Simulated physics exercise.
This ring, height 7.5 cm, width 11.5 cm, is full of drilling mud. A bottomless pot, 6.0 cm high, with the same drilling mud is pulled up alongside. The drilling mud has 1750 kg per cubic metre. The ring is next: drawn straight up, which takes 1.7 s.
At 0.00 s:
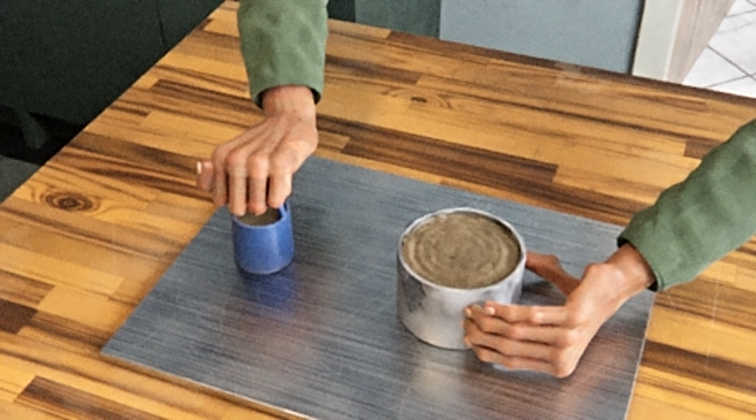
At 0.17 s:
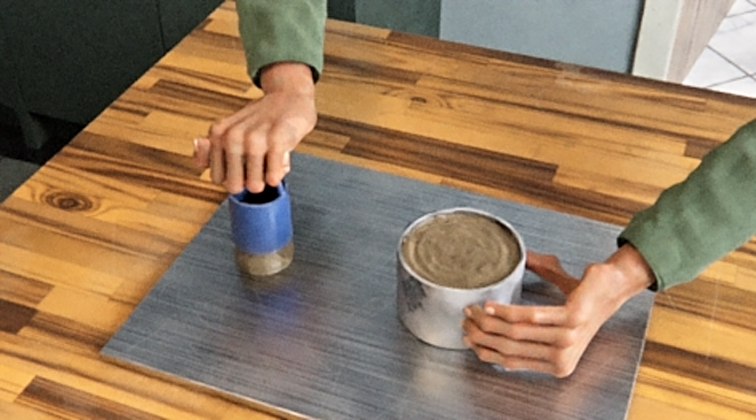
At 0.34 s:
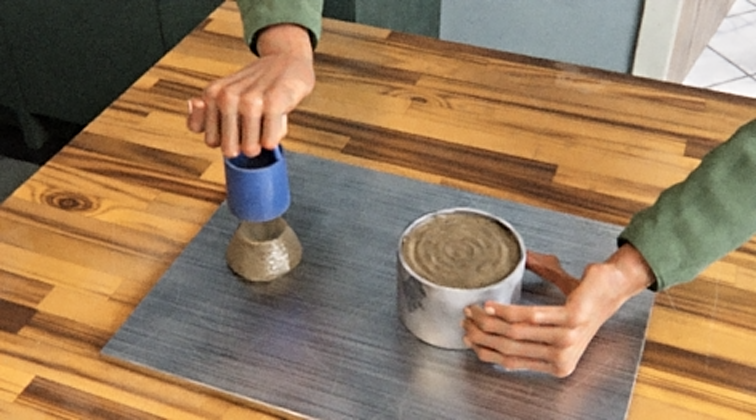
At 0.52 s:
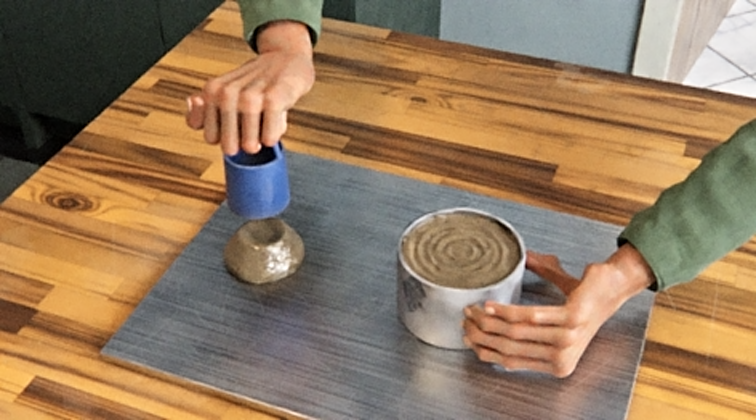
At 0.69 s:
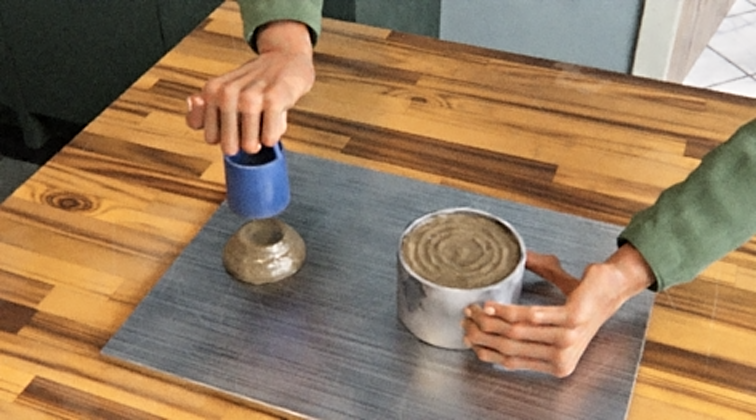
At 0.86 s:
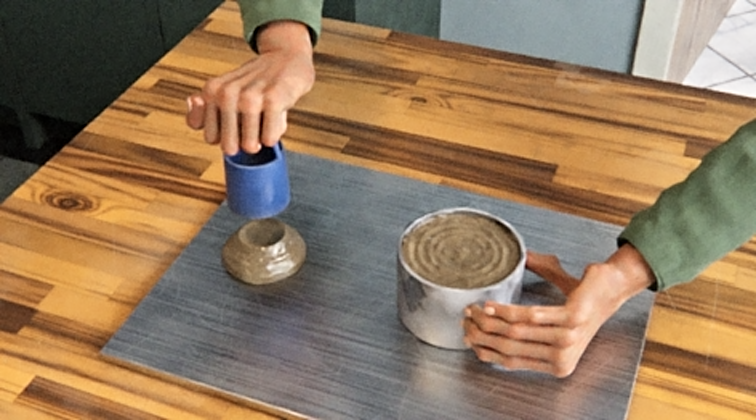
A hand lifted a blue, bottomless pot straight up, leaving grey-brown mud that slumped into a low, wide mound, while the other hand stayed against a mud-filled metal ring on the right.
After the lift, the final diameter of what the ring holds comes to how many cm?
Close to 19.9 centimetres.
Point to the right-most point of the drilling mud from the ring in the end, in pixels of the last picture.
Around (557, 312).
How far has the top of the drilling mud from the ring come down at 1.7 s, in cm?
Some 2.5 cm.
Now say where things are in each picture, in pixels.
Middle of the pot's mouth at (260, 211), still down; middle of the ring's top at (461, 250), not yet moved, in the first frame.
Middle of the pot's mouth at (258, 190), raised 2.8 cm; middle of the ring's top at (461, 250), not yet moved, in the second frame.
Middle of the pot's mouth at (254, 155), raised 7.1 cm; the heap from the pot 3.8 cm high and 8.4 cm wide, top at (262, 230); middle of the ring's top at (461, 250), not yet moved, in the third frame.
Middle of the pot's mouth at (254, 152), raised 7.5 cm; the heap from the pot 3.4 cm high and 9.0 cm wide, top at (263, 233); middle of the ring's top at (461, 250), not yet moved, in the fourth frame.
Middle of the pot's mouth at (254, 152), raised 7.5 cm; the heap from the pot 3.3 cm high and 9.2 cm wide, top at (263, 234); middle of the ring's top at (461, 250), not yet moved, in the fifth frame.
Middle of the pot's mouth at (254, 152), raised 7.5 cm; the heap from the pot 3.2 cm high and 9.3 cm wide, top at (263, 235); middle of the ring's top at (461, 250), not yet moved, in the sixth frame.
By 1.3 s, the ring is up 1.9 cm; the drilling mud has come down 0.4 cm to 7.1 cm and is 13 cm wide.
By 1.7 s, the ring is up 4.6 cm; the drilling mud has come down 2.7 cm to 4.8 cm and is 18 cm wide.
By 2.1 s, the ring is up 7.4 cm; the drilling mud has come down 3.5 cm to 4.0 cm and is 19 cm wide.
By 2.6 s, the ring is clear; the drilling mud has come down 3.7 cm to 3.8 cm and is 20 cm wide.
By 3.0 s, at rest, the ring is clear; the drilling mud has come down 3.7 cm to 3.8 cm and is 20 cm wide.
